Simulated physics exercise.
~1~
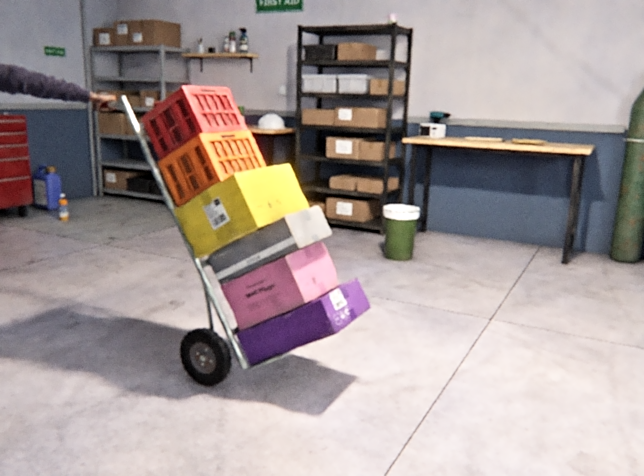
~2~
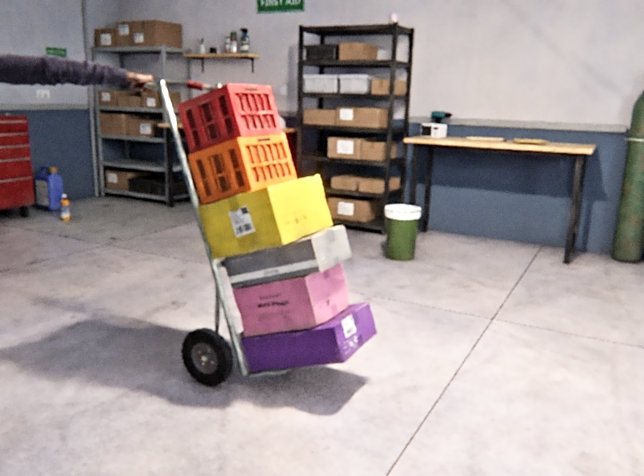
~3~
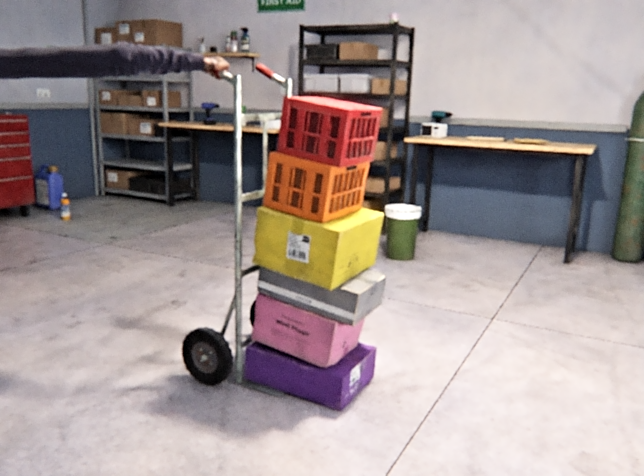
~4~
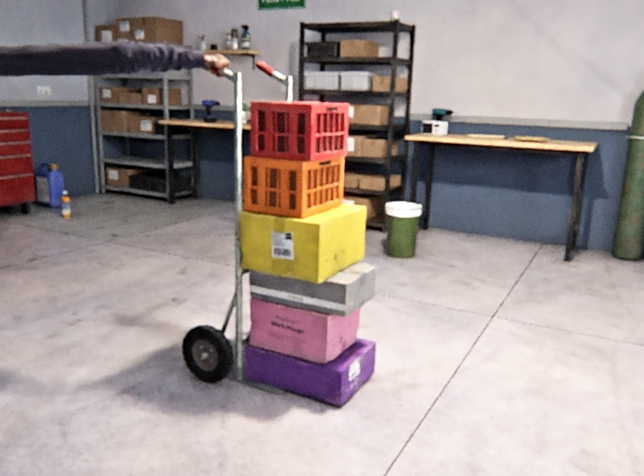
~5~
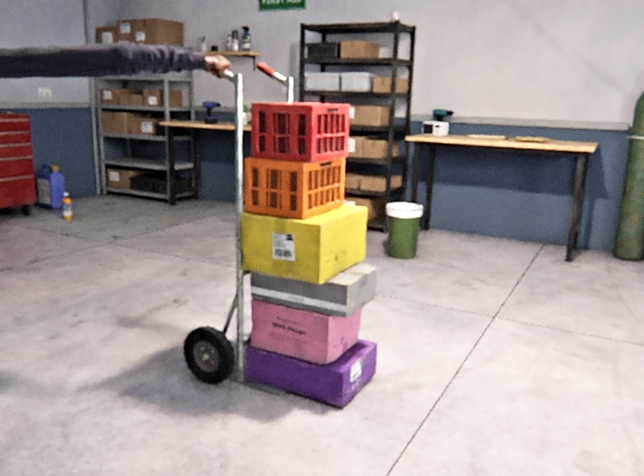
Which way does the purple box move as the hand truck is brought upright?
The purple box moves down, toward the floor.
